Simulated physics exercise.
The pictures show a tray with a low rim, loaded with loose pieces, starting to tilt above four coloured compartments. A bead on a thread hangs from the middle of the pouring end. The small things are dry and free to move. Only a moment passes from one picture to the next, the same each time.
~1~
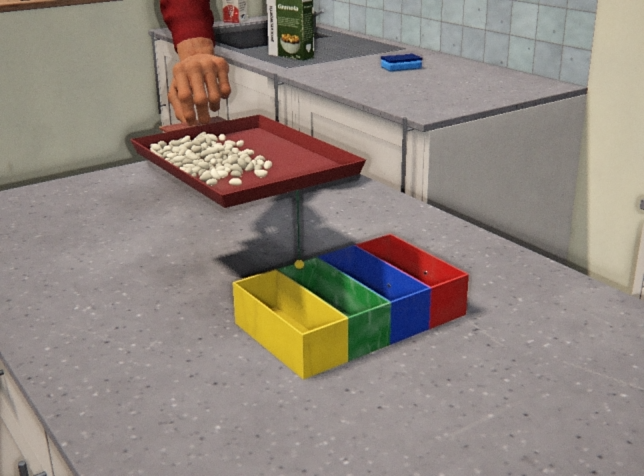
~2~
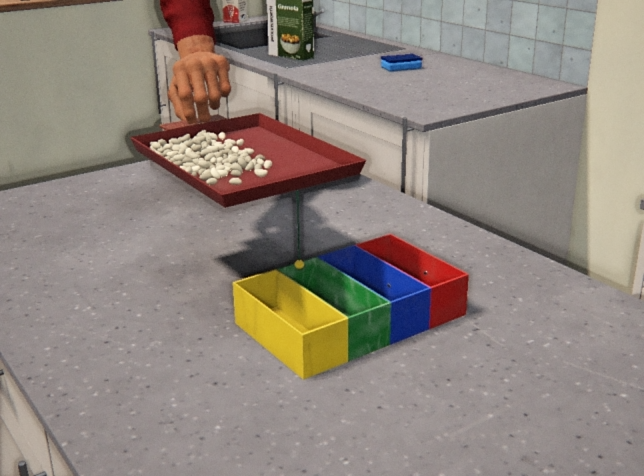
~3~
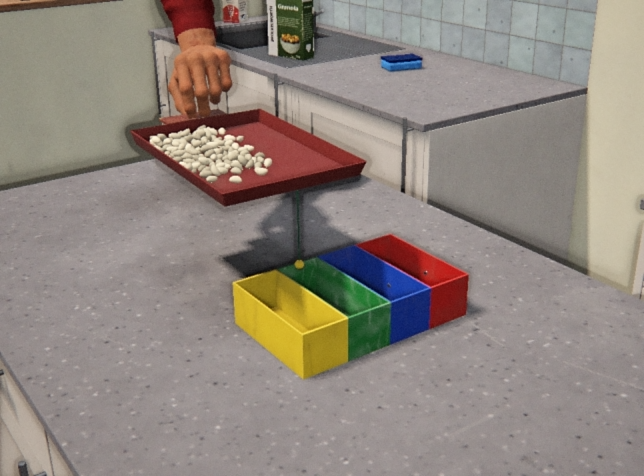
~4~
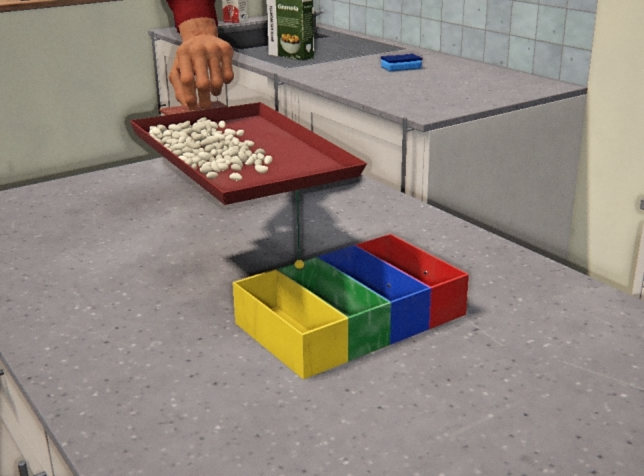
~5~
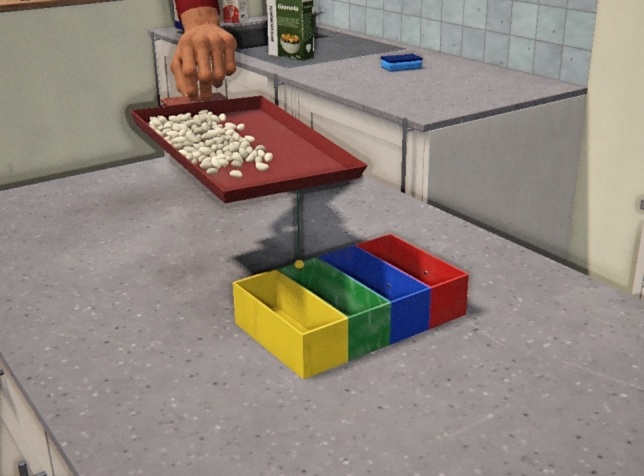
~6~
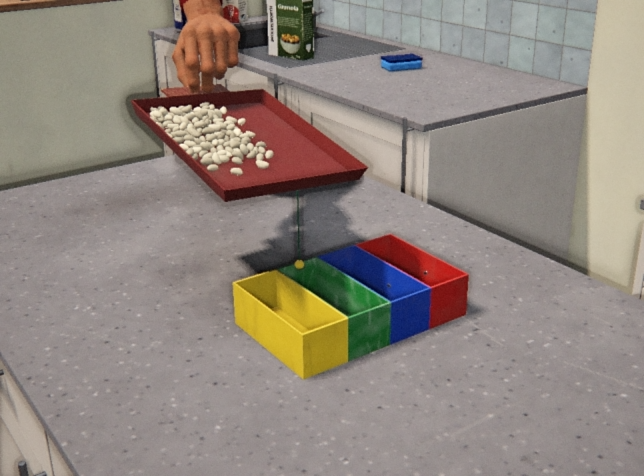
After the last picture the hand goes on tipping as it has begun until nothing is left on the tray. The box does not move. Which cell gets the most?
The blue cell gets the most.
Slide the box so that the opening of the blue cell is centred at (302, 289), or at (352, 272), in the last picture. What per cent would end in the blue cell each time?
First some 10, then 40 per cent.
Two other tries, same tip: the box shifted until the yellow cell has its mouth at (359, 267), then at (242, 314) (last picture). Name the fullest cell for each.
At the first place the cell in yellow, at the second the red cell.
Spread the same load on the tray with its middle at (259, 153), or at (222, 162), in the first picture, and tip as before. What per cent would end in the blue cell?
The first gives 70 %, the second 60 %.
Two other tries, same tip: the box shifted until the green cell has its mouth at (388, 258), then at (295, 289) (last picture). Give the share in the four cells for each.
In turn 90 and 100 in a hundred.
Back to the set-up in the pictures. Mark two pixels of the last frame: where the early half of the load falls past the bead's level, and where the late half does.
Around (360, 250) and then (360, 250).
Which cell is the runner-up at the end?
Second comes that green cell.
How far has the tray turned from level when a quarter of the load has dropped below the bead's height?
Around 90° of tilt.
Soon, tray tipped steeply; nearly all on the tray; a stray few in the blue cell; a stray few in the green cell; a stray few in the red cell.
A while on, tray tipped right over; about a third on the tray; about a third in the blue cell; a small part in the green cell; a small part in the red cell; a stray few in the yellow cell; about a quarter falling or outside the box.
Towards the end, tray tipped past a quarter turn; about two thirds in the blue cell; about a quarter in the green cell; a small part in the red cell; a stray few in the yellow cell.
Finally, tray tipped past a quarter turn; about two thirds in the blue cell; about a quarter in the green cell; a small part in the red cell; a stray few in the yellow cell.
